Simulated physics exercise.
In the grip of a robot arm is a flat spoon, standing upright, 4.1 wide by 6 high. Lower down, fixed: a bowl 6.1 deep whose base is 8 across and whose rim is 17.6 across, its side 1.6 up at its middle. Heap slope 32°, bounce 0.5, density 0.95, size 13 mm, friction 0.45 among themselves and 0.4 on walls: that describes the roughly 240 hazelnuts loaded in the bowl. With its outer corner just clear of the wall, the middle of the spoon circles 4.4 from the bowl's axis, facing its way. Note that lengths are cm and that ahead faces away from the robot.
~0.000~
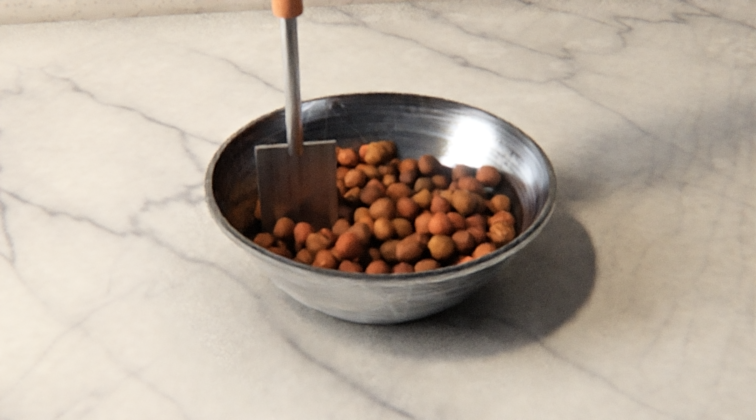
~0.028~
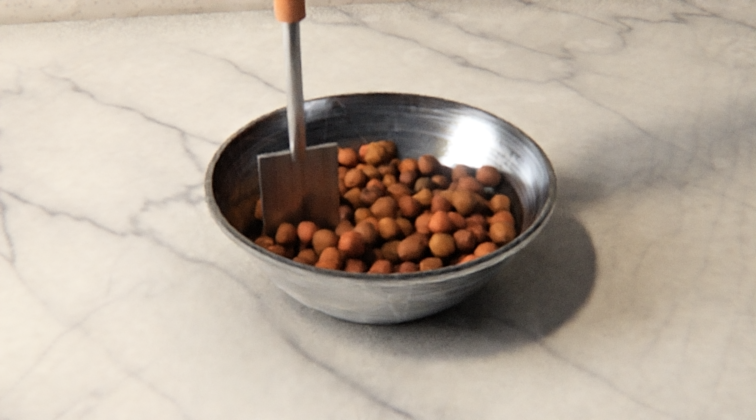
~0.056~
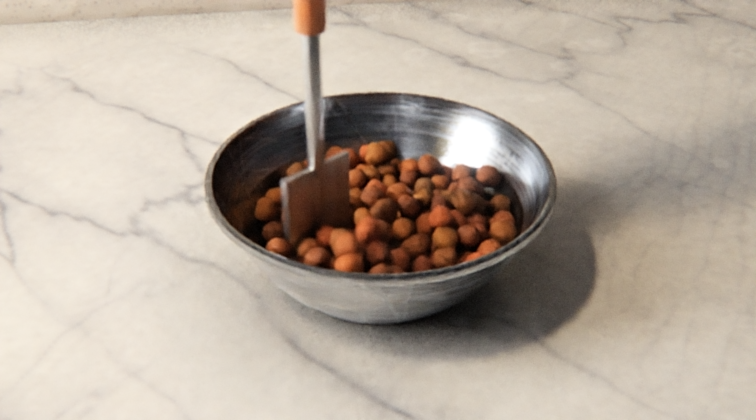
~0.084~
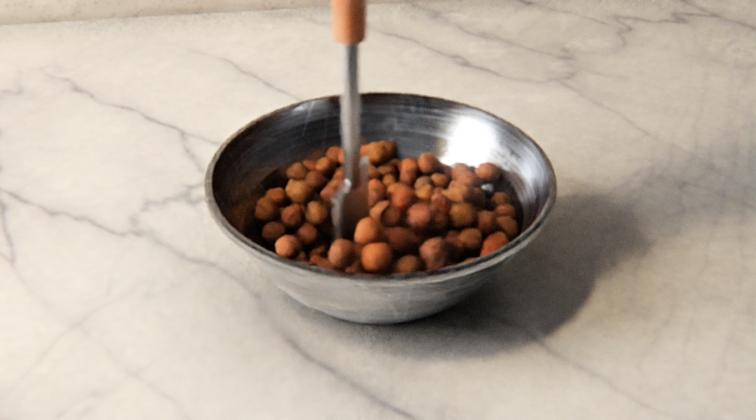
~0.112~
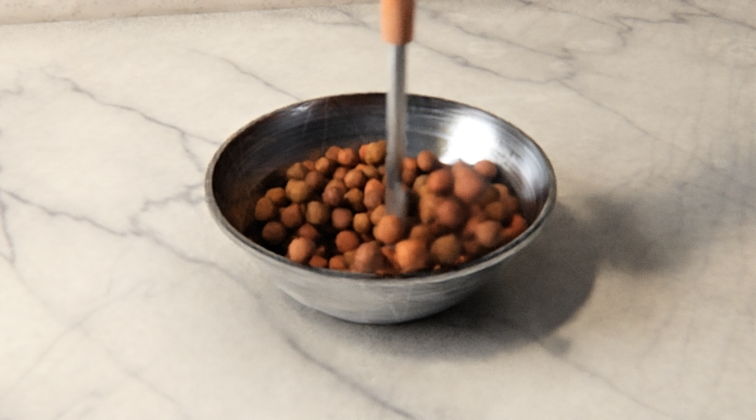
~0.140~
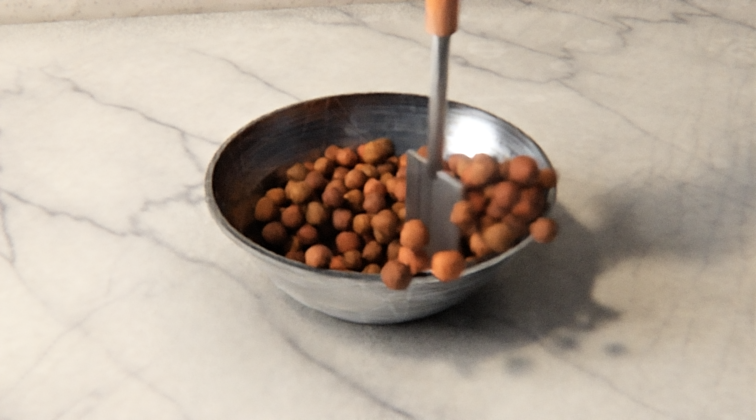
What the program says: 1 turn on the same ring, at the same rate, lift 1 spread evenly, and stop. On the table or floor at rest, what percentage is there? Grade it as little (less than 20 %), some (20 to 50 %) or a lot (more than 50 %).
Grade: Some, 20 to 50 %.
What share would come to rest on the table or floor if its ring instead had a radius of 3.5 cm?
Then some 30 percent.
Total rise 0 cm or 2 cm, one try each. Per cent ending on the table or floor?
Near 40 in a hundred, then 25 in a hundred.
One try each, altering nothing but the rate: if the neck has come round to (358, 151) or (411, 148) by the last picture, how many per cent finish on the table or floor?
Around 15 and 25 per cent respectively.
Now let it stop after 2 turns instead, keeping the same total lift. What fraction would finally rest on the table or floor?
Then about 50 per cent.
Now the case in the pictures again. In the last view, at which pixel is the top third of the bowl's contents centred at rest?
Centre, approx.: (349, 256).
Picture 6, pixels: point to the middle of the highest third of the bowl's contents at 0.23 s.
I'd point to somewhere close to (426, 149).
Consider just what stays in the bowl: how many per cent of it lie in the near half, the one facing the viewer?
Roughly 60 per cent.
After 0.23 s, 206° round, highest piece 12 above the table; 203 in the bowl, 2 on the table or floor, 34 in flight or on the tool.
After 0.32 s, 296° round, highest piece 10 above the table; 185 in the bowl, 28 on the table or floor, 26 in flight or on the tool.
After 0.57 s, 0° round, highest piece 6 above the table; 167 in the bowl, 71 on the table or floor, 1 in flight or on the tool.
After 1.27 s, 0° round, highest piece 5 above the table; 167 in the bowl, 72 on the table or floor.
In the end, 167 in the bowl, 72 on the table or floor. That is 30 % on the table or floor.
